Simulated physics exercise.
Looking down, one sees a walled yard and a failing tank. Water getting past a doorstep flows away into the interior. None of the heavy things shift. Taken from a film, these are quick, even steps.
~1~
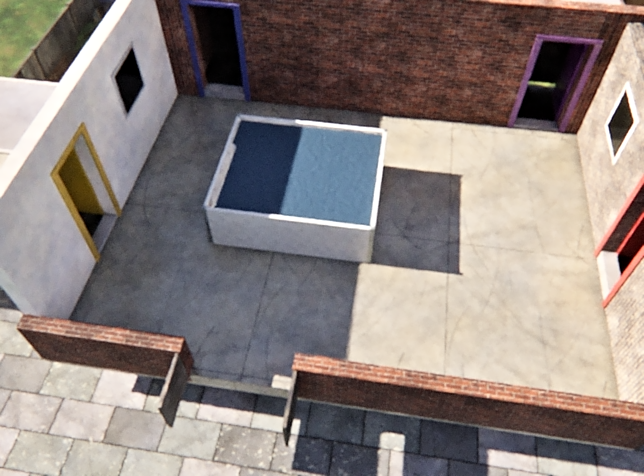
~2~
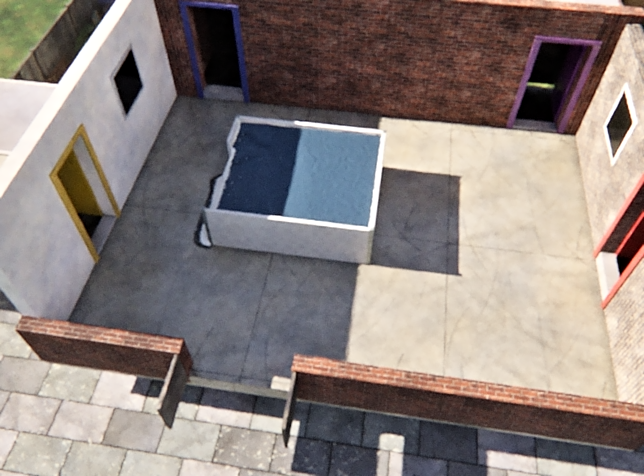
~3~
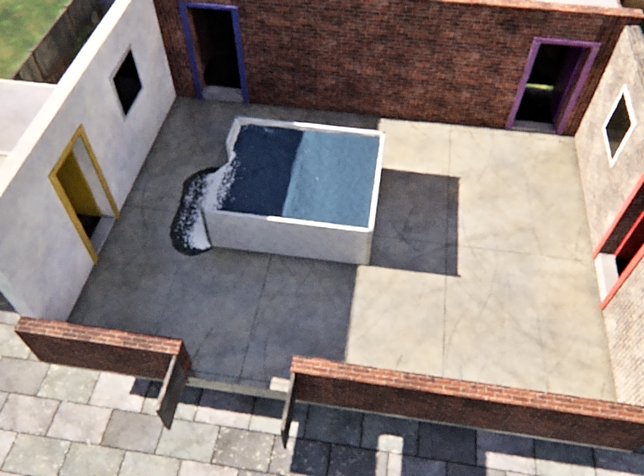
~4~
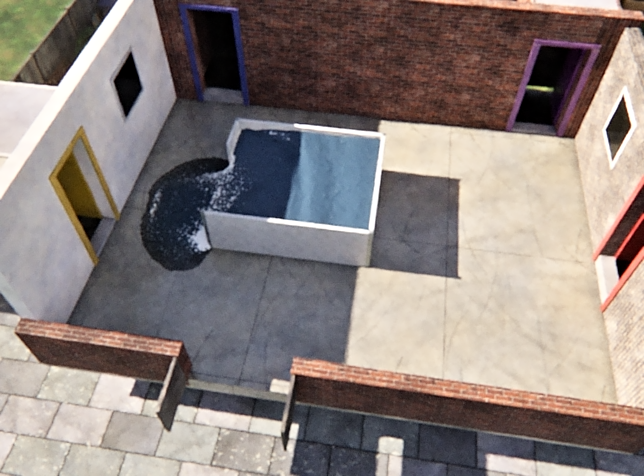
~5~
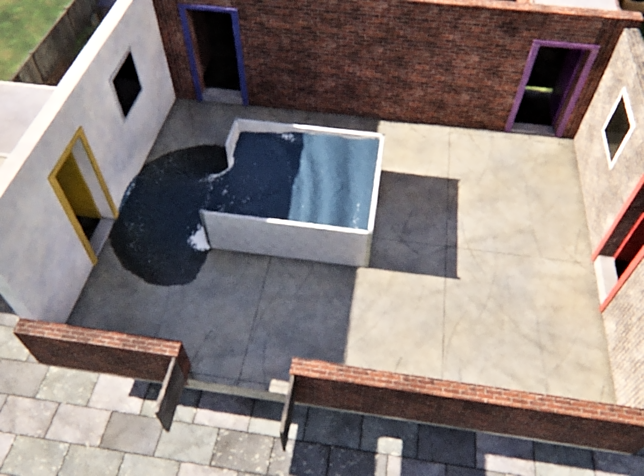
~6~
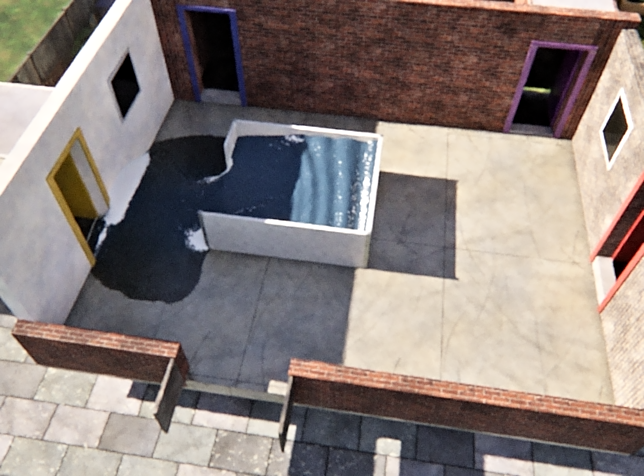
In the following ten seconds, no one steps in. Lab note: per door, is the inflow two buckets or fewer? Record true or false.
Purple door false; yellow door false; blue door false; red door true.
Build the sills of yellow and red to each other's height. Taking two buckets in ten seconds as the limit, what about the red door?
Looking at it again, the red door breaks the threshold.
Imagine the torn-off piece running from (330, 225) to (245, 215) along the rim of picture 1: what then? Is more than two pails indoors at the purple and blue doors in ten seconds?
The purple one exceeds the limit; the blue one falls short.
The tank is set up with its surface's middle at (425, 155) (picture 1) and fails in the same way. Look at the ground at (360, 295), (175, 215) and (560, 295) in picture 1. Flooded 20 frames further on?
Points in turn: Not reached; inundated; not reached.
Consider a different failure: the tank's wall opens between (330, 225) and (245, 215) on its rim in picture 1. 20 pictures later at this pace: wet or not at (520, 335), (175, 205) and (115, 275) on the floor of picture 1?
Going in your order, I'd say drenched, then drenched, then drenched.
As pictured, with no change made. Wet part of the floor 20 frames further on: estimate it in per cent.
My estimate is close to 50 per cent.
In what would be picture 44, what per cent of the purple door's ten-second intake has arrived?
Estimate: Some 0 per cent.
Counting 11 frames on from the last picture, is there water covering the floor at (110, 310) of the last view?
I'd say drenched there.
A moment on, water covers 15 % of the floor; the purple door not reached, the yellow door far over two buckets in, the blue door not reached, the red door not reached.
Next, water covers 25 % of the floor; the purple door not reached, the yellow door far over two buckets in, the blue door under two buckets in, the red door not reached.
Then, water covers 50 % of the floor; the purple door not reached, the yellow door far over two buckets in, the blue door over two buckets in, the red door not reached.
Later, water covers 95 % of the floor; the purple door wet at the sill, nothing in, the yellow door far over two buckets in, the blue door far over two buckets in, the red door wet at the sill, nothing in.
In the end, water covers 100 % of the floor; the purple door over two buckets in, the yellow door far over two buckets in, the blue door far over two buckets in, the red door wet at the sill, nothing in.
